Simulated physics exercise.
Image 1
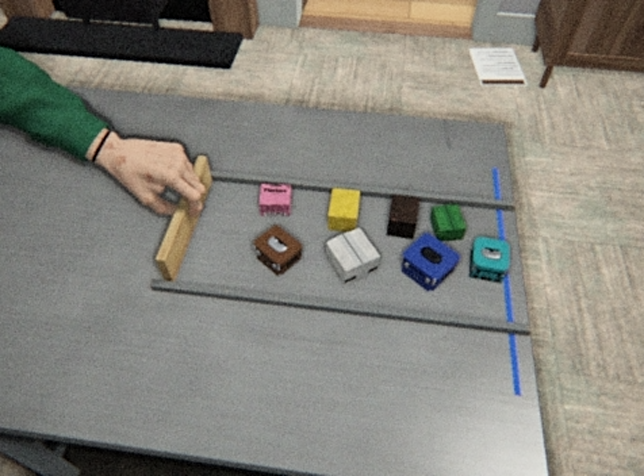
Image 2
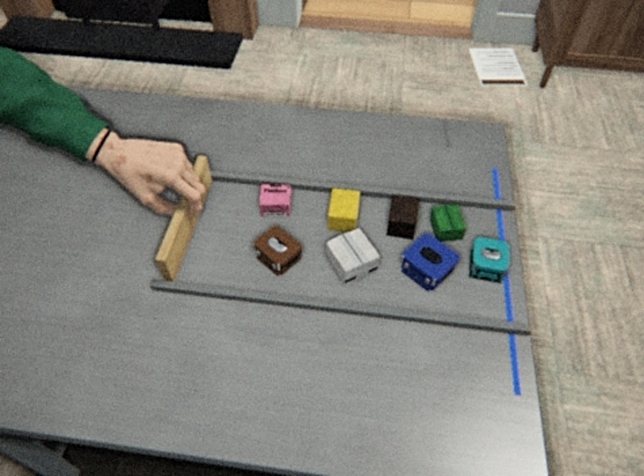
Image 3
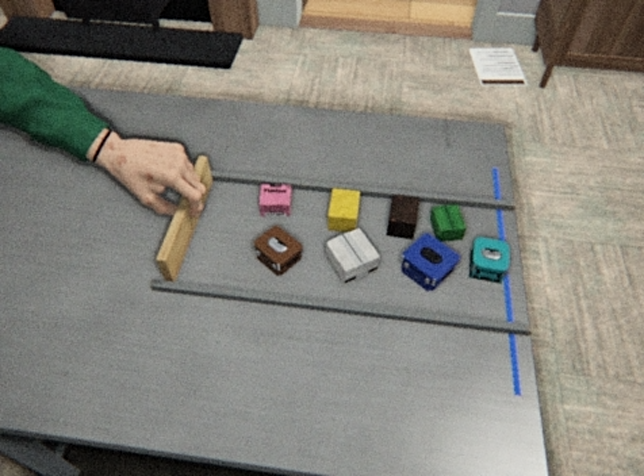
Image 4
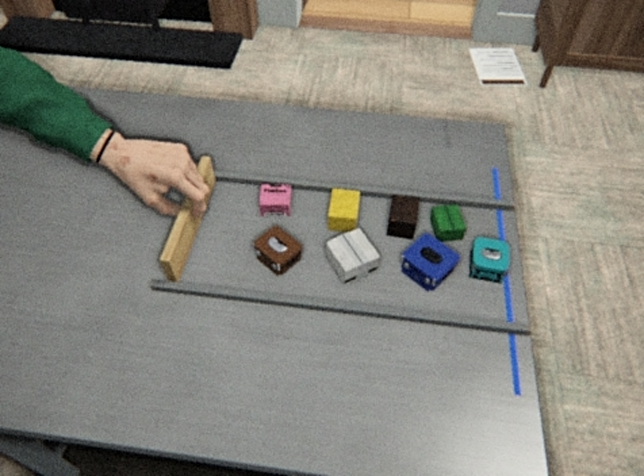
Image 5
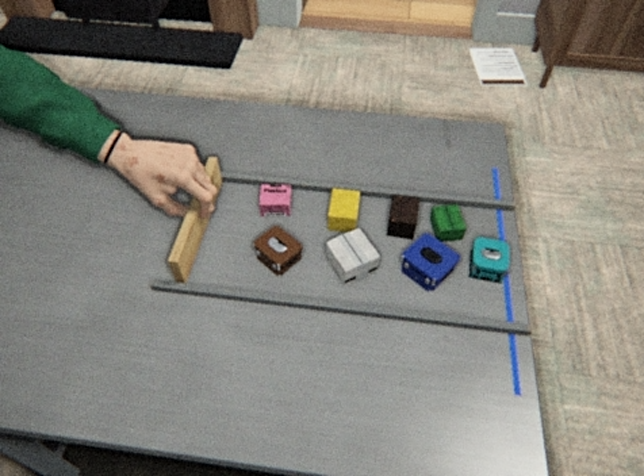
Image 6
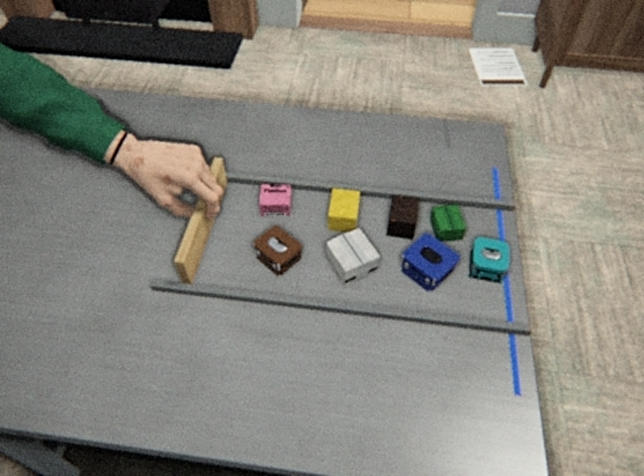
On a gray table, a hand slides a wooden board slightly right toward colorful blocks.
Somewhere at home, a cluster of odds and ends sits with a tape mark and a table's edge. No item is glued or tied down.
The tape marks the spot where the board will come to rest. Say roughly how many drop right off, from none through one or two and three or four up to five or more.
The push drops five or even more off the table.
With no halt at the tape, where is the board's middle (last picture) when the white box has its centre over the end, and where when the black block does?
The middle is at (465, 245) when it's the white box, and at (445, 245) when it's the black block.
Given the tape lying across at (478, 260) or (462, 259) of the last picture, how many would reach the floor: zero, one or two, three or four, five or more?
At the first spot it would be at least five, and at the second either three or four.
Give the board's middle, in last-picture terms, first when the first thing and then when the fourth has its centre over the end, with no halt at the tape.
It sits near (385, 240), and then near (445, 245).
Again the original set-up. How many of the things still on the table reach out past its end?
2 of them.
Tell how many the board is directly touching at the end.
2 of them.
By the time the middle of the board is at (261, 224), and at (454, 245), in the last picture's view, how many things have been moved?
By then 2, and 8.
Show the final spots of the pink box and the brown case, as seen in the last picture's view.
Roughly (518, 223), and the other roughly (528, 269).
Soon after, none off yet; turquoise case at rest near (489, 260); green box at rest near (447, 223); blue case at rest near (432, 263).
In the end, the number that fall off is five or more; gone, yellow block, white box, black block, blue case, green box and turquoise case.
